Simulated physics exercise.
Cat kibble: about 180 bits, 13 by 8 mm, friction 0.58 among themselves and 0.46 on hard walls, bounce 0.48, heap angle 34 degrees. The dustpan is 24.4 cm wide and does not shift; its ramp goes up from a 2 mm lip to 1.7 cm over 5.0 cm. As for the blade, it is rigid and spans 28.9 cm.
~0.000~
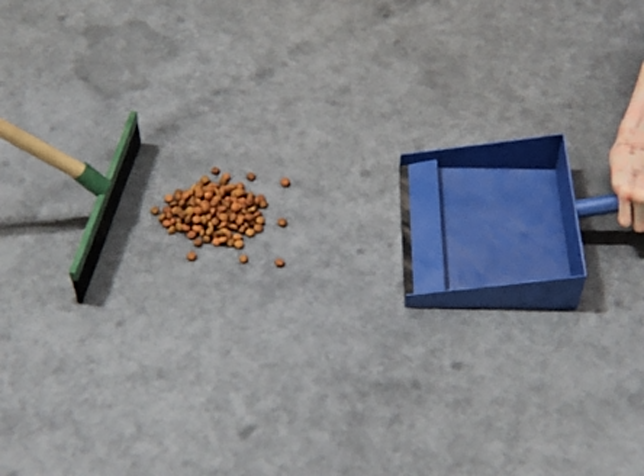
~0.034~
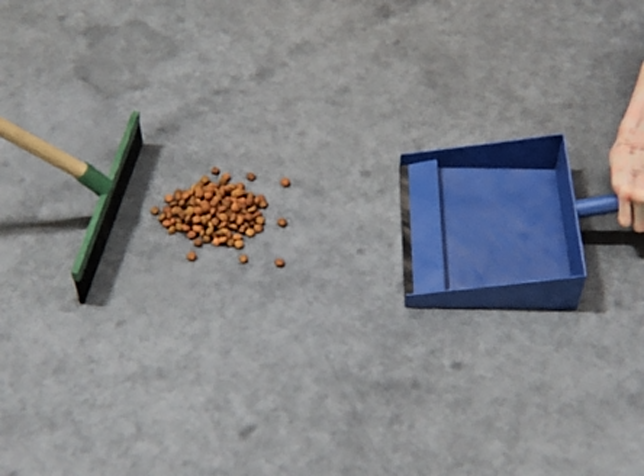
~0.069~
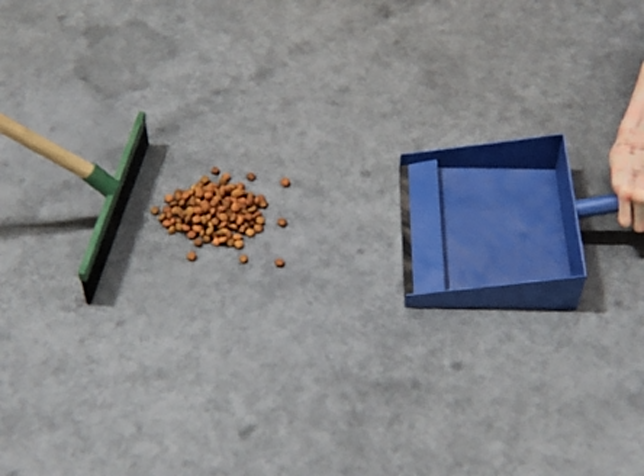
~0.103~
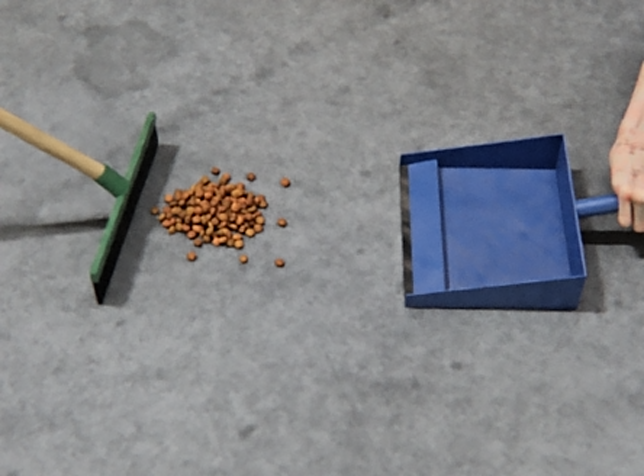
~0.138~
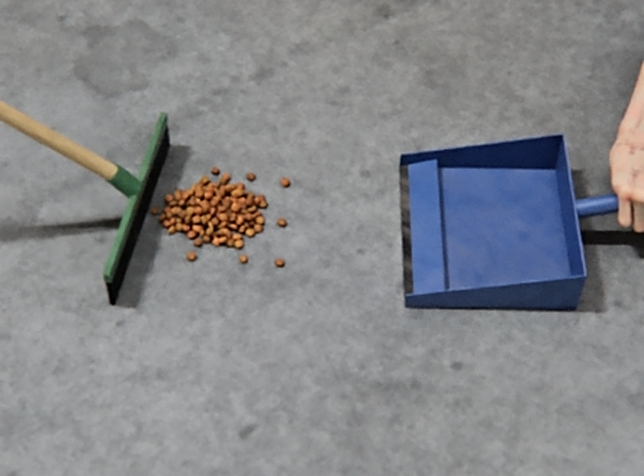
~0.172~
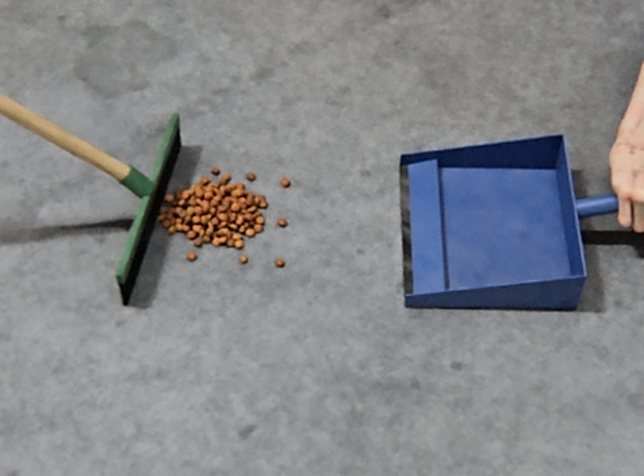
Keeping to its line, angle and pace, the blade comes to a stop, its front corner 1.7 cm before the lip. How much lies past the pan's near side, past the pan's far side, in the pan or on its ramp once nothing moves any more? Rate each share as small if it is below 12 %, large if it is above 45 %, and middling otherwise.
Near side: Small, far side: Small, pan: Middling.
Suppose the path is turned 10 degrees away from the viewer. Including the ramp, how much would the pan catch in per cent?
In that case some 15 per cent.
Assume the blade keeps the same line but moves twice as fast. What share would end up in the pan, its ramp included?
In that case close to 45 per cent.
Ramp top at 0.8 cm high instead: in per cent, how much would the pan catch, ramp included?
About 35 %.
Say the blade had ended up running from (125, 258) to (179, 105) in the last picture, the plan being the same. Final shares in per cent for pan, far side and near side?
Pan 0; far 25; near 0.
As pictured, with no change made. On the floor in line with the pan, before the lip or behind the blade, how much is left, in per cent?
Roughly 75 in a hundred.
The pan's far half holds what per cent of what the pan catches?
I'd put it at around 70 per cent.
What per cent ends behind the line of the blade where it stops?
Roughly 0 in a hundred.
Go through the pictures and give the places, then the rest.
Blade from (74, 276) to (134, 119), moved 0.0 cm, 0 of the pieces shifted so far; middle of the pieces at (213, 208); pan at (499, 235), in the first picture.
Blade from (77, 276) to (136, 119), moved 0.3 cm, 0 of the pieces shifted so far; middle of the pieces at (213, 208), in the second picture.
Blade from (83, 276) to (142, 119), moved 1.1 cm, 0 of the pieces shifted so far; middle of the pieces at (213, 208), in the third picture.
Blade from (95, 277) to (152, 120), moved 2.5 cm, 0 of the pieces shifted so far; middle of the pieces at (213, 208), in the fourth picture.
Blade from (108, 278) to (164, 120), moved 4.2 cm, 0 of the pieces shifted so far; middle of the pieces at (213, 208), in the fifth picture.
Blade from (121, 278) to (176, 121), moved 5.9 cm, 3 of the pieces shifted so far; middle of the pieces at (213, 208); pan at (499, 235). Its pace works out near 0.48 m/s, heading 3 degrees towards the viewer's side, in the sixth picture.
After 0.47 s, middle of the blade 19 cm from the lip; 0 % over the lip, far side 0 %, near side 0 %.
Then, at 0.67 s, middle of the blade 10 cm from the lip; 0 % over the lip, far side 0 %, near side 0 %.
After 0.99 s, middle of the blade 4 cm from the lip; 25 % over the lip, far side 0 %, near side 0 %.
By 1.3 s all is still; near side 0 %, far side 0 %, pan 25 %, in front of the lip or behind the blade 75 %.
